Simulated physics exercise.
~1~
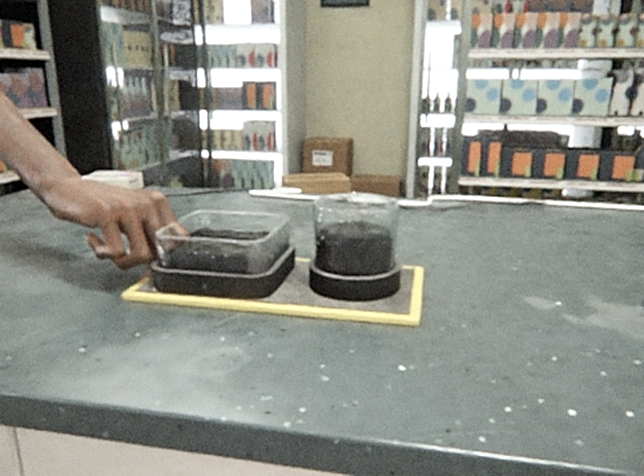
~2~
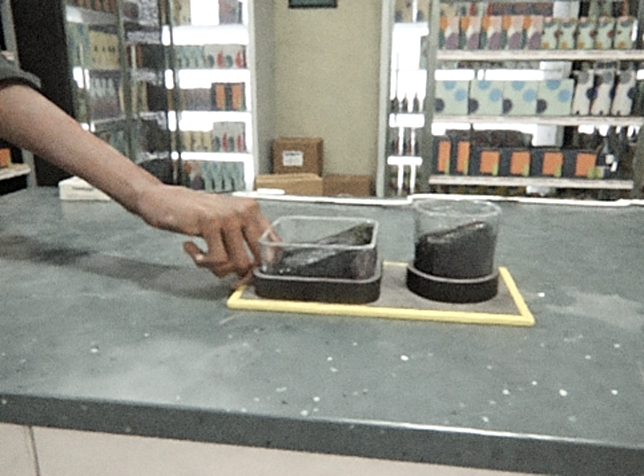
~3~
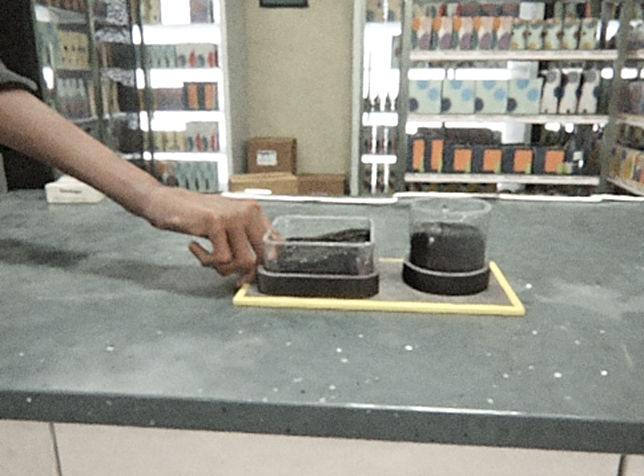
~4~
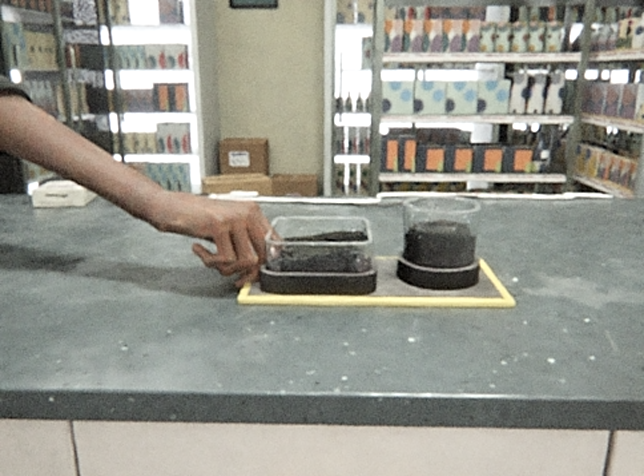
To begin with, a hand at the left grips the end of a yellow-edged tray on a speckled grey counter, with lit store shelves behind. On the tray, a clear rectangular tub and a rounder clear cup to its right hold dark liquid in black holders. The tray slides to the right, and then the liquid in both containers tilts sharply, higher on the right side. The tray stays put afterwards while the view drifts slightly and the liquid settles back. Finally, both containers stand upright in their holders, the hand still at the tray's left end, and the counter around the cup looks dry.
